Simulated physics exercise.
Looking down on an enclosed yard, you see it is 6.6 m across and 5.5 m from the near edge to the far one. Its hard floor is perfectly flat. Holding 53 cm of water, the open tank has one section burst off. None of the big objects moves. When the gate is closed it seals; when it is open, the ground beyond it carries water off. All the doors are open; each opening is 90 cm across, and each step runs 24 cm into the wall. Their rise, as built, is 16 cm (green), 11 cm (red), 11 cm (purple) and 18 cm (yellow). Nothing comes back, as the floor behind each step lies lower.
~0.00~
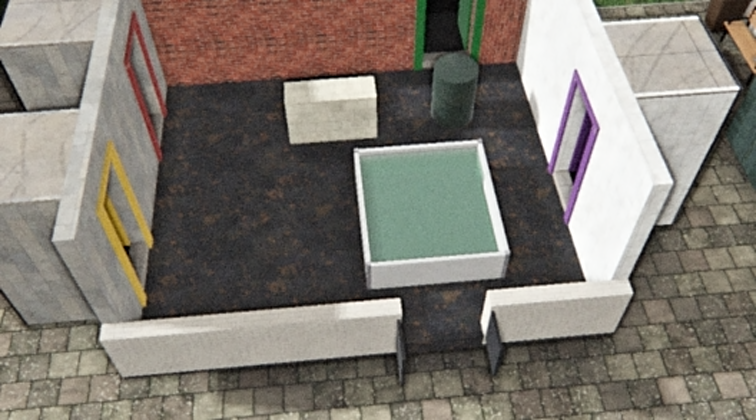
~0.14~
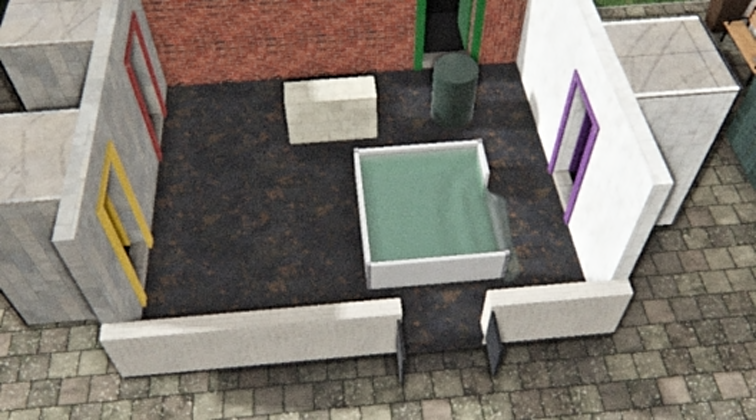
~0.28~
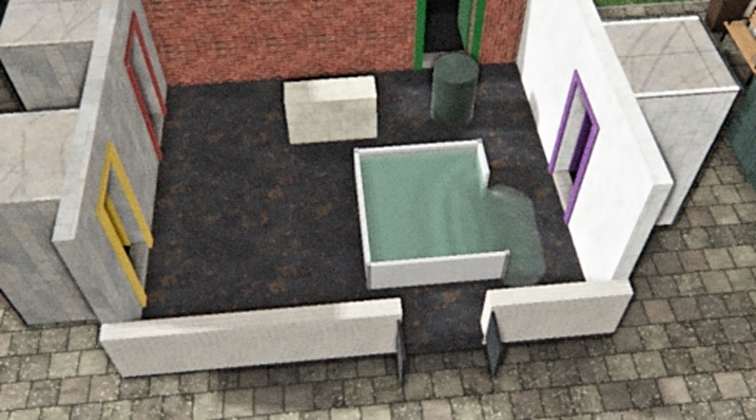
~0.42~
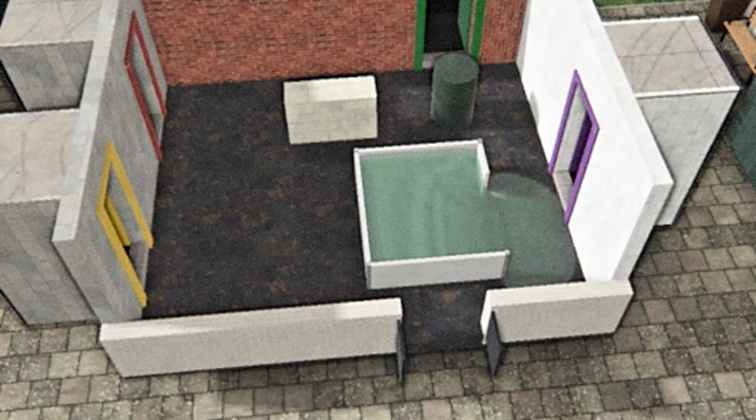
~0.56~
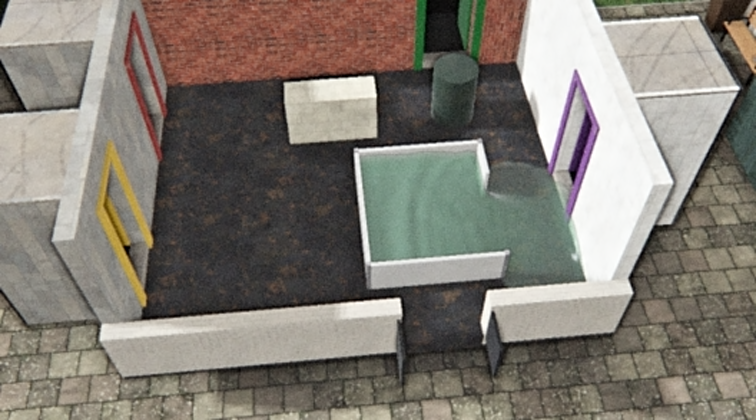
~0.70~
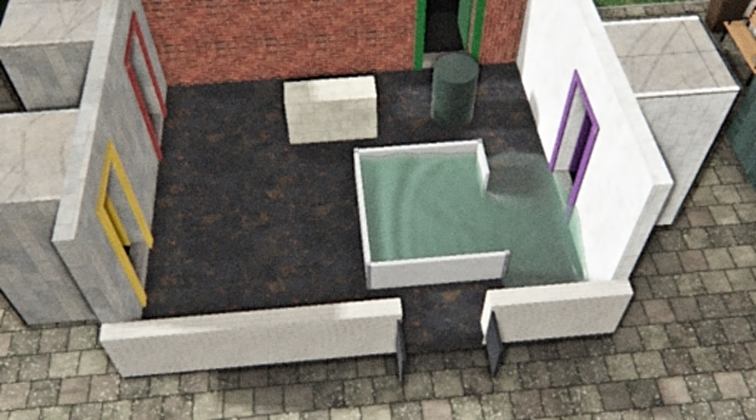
Greenish water stands still in a white-walled open tank in a dark-floored yard, seen from above by a still camera. Behind it are a pale block and a dark green cylinder, with red and yellow doorways at left, a green one in the brick back wall and a purple one at right. A section of the tank's right side breaks open, and water pours out rightward, spreading across the floor to the purple doorway.
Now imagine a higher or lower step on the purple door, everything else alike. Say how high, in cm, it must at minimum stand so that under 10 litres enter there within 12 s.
It must stand at least about 32 cm high.
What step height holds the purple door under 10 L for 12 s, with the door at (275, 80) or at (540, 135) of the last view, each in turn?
In turn: About 7.0 cm, about 7.5 cm.
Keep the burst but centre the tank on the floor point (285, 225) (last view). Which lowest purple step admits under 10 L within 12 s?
Roughly 21 centimetres.
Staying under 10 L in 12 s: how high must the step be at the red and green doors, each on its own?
You'd want about 7.5 centimetres at red and about 12.0 centimetres at green.
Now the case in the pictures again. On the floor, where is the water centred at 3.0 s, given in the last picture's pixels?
The water is centred near (468, 228).
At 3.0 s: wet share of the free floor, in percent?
Close to 35 per cent is wet.
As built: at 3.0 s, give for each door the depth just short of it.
Door by door in centimetres - green 13, red 0, purple 22, yellow 0.
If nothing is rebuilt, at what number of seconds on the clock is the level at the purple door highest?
Peak time: About 1.2 s.
After 1.4 s water covers 10 % of the floor, deepest (50 cm) near (589, 311); 29 cm at the purple door, 61 litres in over its 11 cm step.
After 3.0 s water covers 35 % of the floor, deepest (30 cm) near (577, 312); 22 cm at the purple door, 197 litres in over its 11 cm step.
After 12.0 s water covers 100 % of the floor, deepest (8 cm) near (318, 157); 6 cm at the purple door, 252 litres in over its 11 cm step.
At the purple door as built, the water arrived by 0.6 s and peaked near 29 cm at 1.2 s.
Run again over the same 12 s with other heights there, 30 litres in over 27 cm, 2 litres over 36 cm. The limit of 10 litres is kept from about 32 cm up.
